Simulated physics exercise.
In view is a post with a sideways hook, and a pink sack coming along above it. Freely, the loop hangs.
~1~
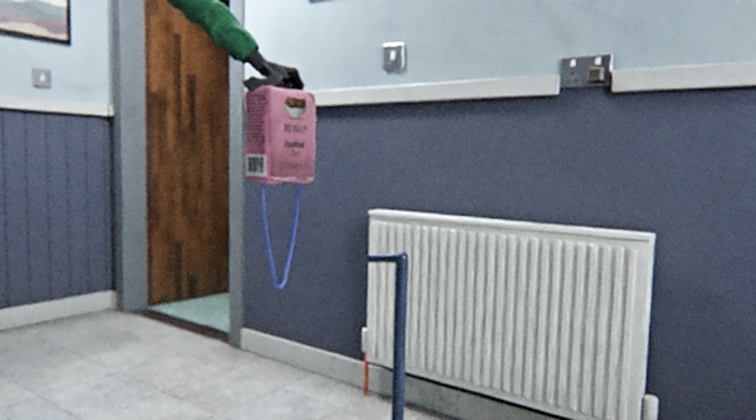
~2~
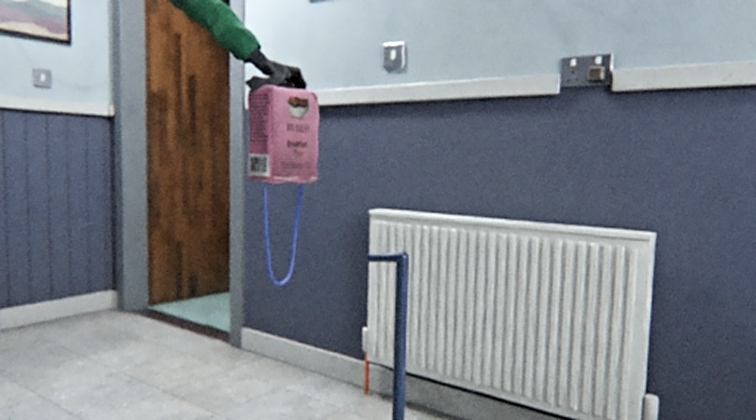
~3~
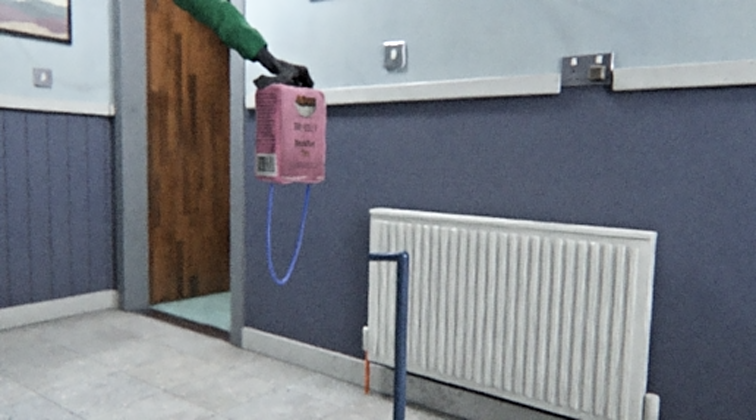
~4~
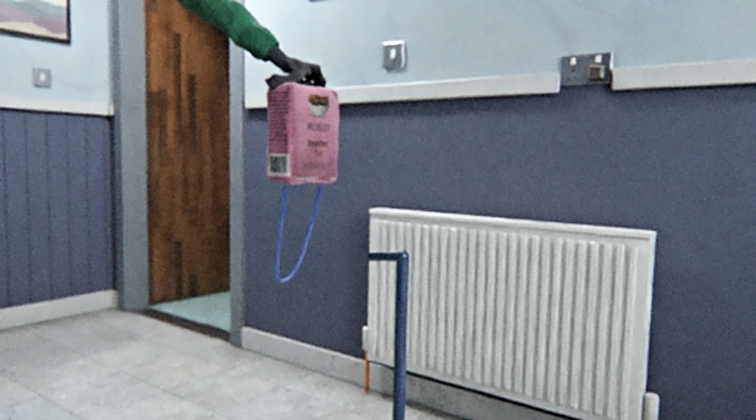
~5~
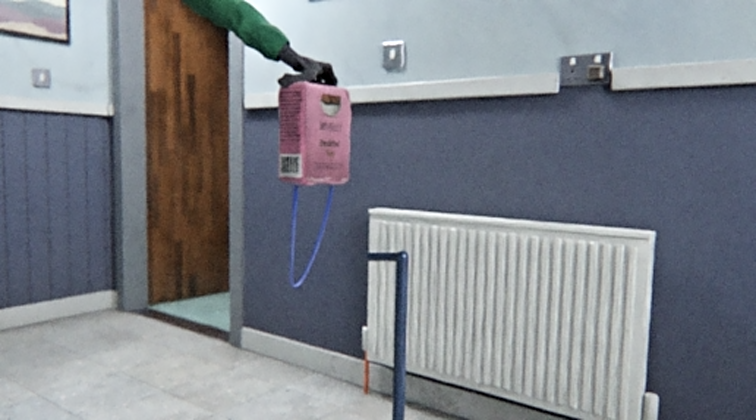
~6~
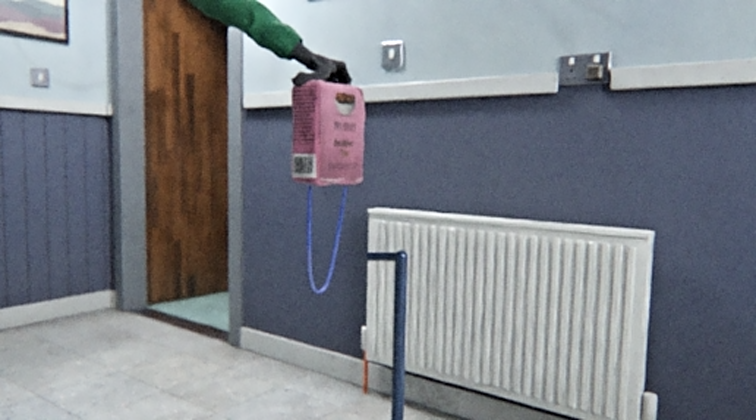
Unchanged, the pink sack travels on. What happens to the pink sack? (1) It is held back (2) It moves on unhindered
It is held back.
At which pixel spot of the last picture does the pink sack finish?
When everything has stopped, it's close to pixel (490, 133).
Then, 0.18 s later than the last view, sack nearing the post near (349, 134).
Then, 0.64 s later than the last view, sack over the post near (404, 134).
Then, 1.08 s later than the last view, sack past the post near (465, 133).
Finally, sack past the post near (490, 133); loop tight round the post, hand stopped. The pink sack is jerked back by its loop.
